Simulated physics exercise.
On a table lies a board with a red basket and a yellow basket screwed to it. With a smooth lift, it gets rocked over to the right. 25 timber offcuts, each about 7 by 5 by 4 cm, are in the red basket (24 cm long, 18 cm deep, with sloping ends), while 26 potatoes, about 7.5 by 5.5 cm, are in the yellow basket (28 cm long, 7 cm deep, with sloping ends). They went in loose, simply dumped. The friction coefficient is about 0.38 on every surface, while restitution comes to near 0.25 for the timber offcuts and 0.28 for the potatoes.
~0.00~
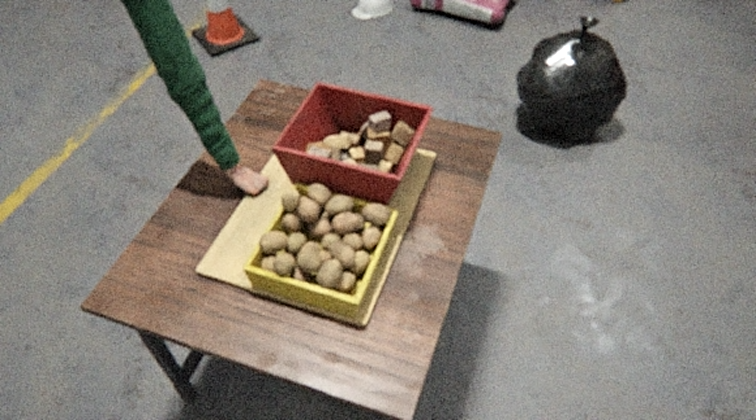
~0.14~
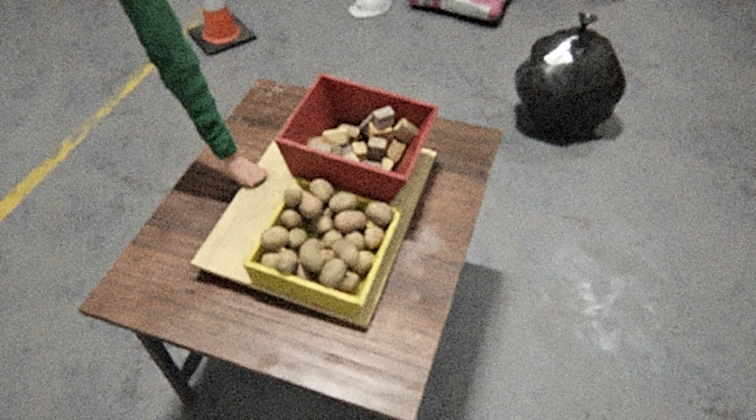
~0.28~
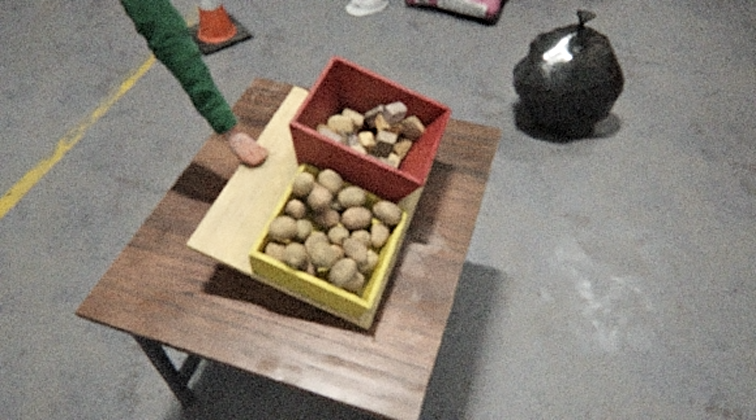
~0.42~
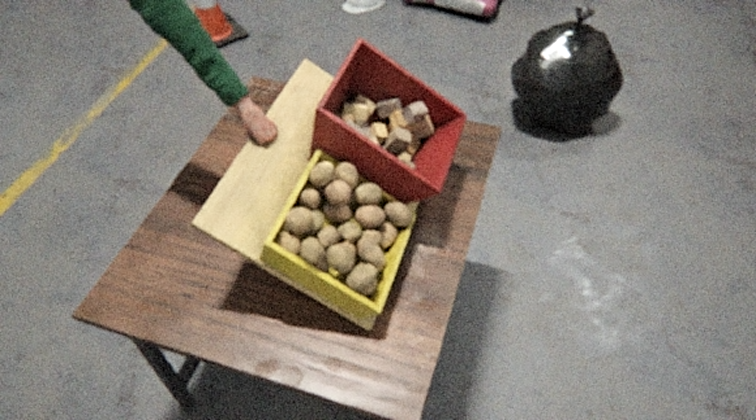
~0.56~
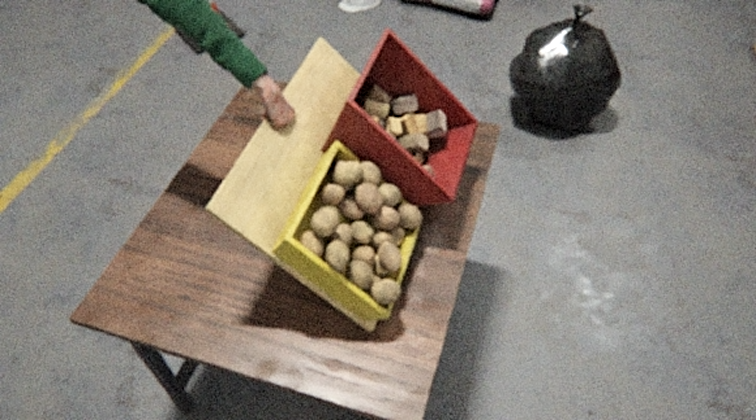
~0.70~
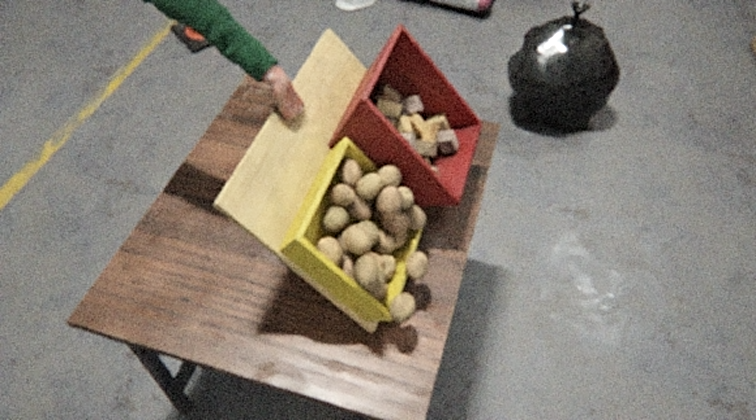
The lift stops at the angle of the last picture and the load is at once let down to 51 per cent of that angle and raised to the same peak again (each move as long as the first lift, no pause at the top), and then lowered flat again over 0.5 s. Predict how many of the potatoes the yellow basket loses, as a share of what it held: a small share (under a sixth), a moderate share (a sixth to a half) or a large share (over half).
It loses a moderate share.
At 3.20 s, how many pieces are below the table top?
Roughly 5.
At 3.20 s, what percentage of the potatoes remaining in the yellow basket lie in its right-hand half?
Close to 60 percent, I reckon.
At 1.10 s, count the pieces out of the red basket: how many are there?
Roughly, out by then: Red basket 0.
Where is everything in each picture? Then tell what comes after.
In the first frame (places track the rim corner closest to us here; the camera moves round a little), yellow basket (354, 300); red basket (397, 177); tipped 0°; all still inside.
Yellow basket (358, 301); red basket (404, 178); tipped 5°, in the second frame.
Yellow basket (367, 304); red basket (420, 181); tipped 17°, in the third frame.
Yellow basket (377, 308); red basket (439, 189); tipped 31°, in the fourth frame.
Yellow basket (386, 313); red basket (453, 197); tipped 43°, in the fifth frame.
Yellow basket (391, 316); red basket (459, 200); tipped 48°; all still inside, in the sixth frame.
After 1.10 s, tilt 34°; the red basket has all 25 and the yellow basket is down by 6 of 26.
After 1.60 s, tilt 29°; the red basket has all 25 and the yellow basket is down by 6 of 26.
After 2.30 s, tilt 31°; the red basket has all 25 and the yellow basket is down by 6 of 26.
Final count (at 3.20 s), the red basket has all 25 and the yellow basket is down by 7 of 26. Asked share, 7 of 26, 27 per cent.
